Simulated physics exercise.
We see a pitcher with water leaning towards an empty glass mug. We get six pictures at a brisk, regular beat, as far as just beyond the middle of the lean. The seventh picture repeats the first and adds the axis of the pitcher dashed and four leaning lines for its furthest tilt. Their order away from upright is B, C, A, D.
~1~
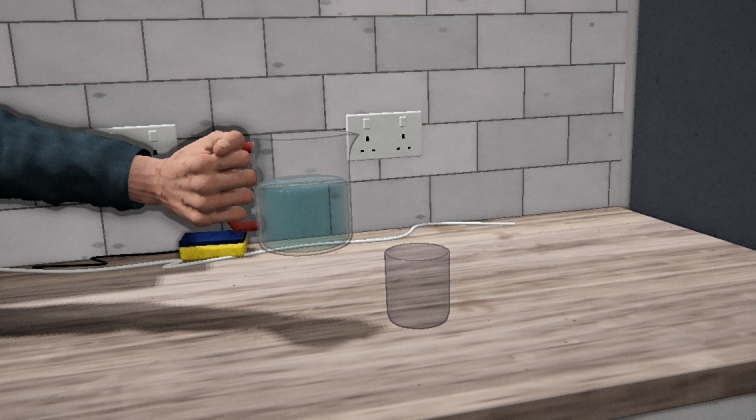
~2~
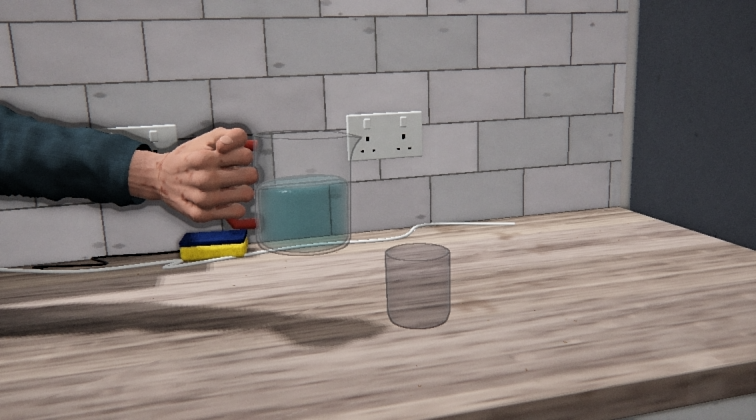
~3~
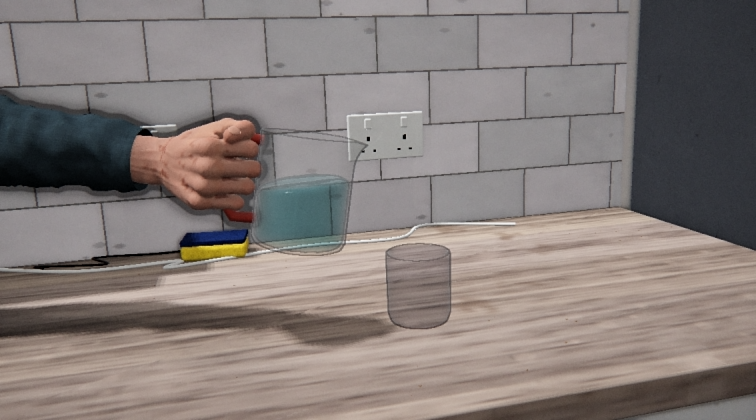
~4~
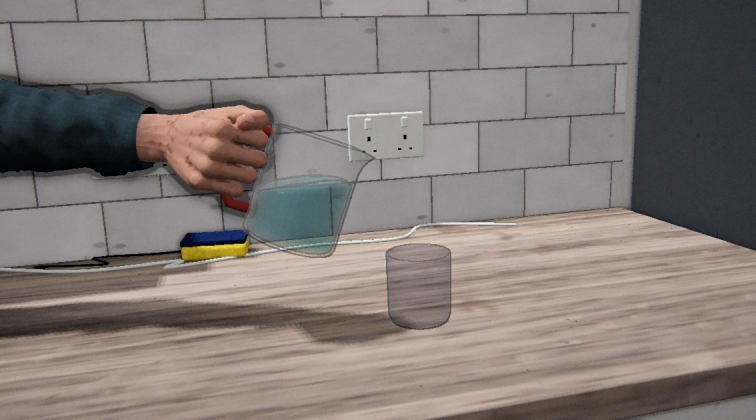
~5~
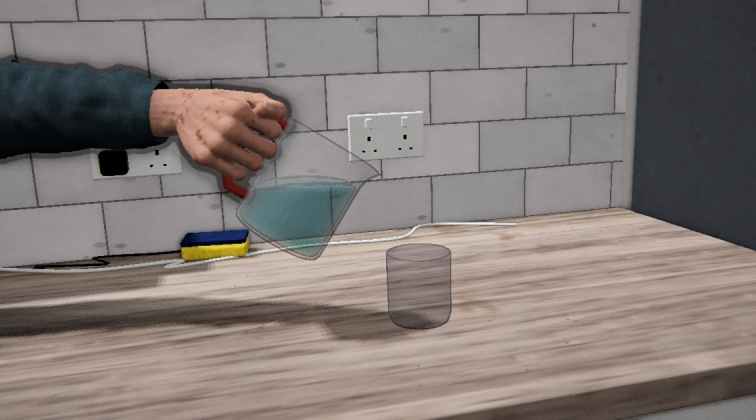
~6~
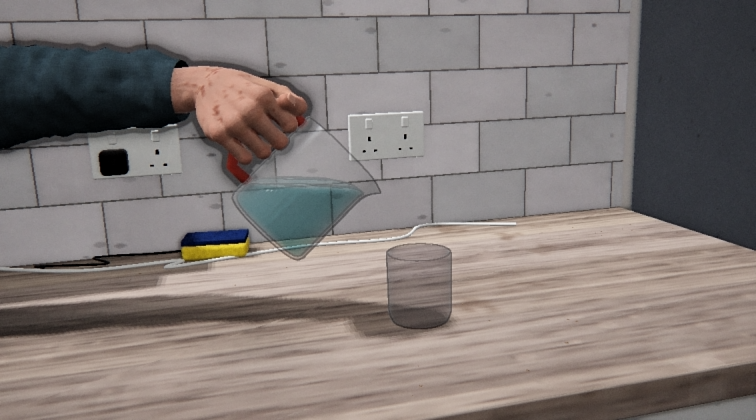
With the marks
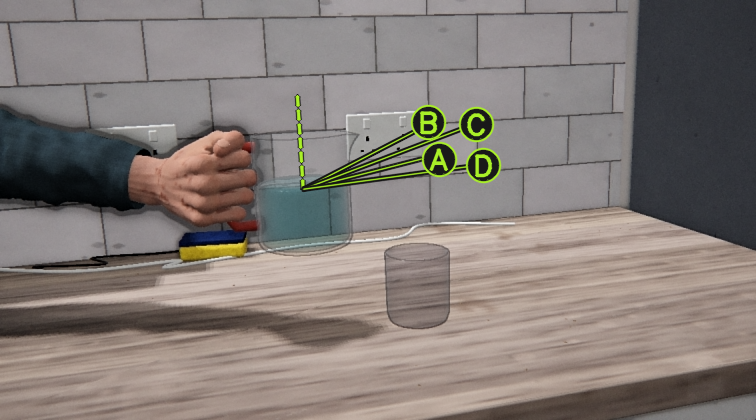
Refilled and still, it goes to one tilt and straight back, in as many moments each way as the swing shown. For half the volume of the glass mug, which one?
Mark B does it best.
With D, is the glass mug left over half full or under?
Over half.
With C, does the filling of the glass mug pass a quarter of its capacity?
Yes, clearly.
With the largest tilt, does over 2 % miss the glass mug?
Yes.
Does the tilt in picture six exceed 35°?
Yes, it does.
On the marked copy, A at (421, 158); B at (413, 132); C at (460, 129); D at (466, 166).
Choosing A, the glass mug ends with about 85 % of what it can hold; 3 % of the water is spilt.
Choosing B, the glass mug ends with about 47 % of what it can hold.
Choosing C, the glass mug ends with about 67 % of what it can hold.
Choosing D, the glass mug ends with about 81 % of what it can hold; 16 % of the water is spilt.
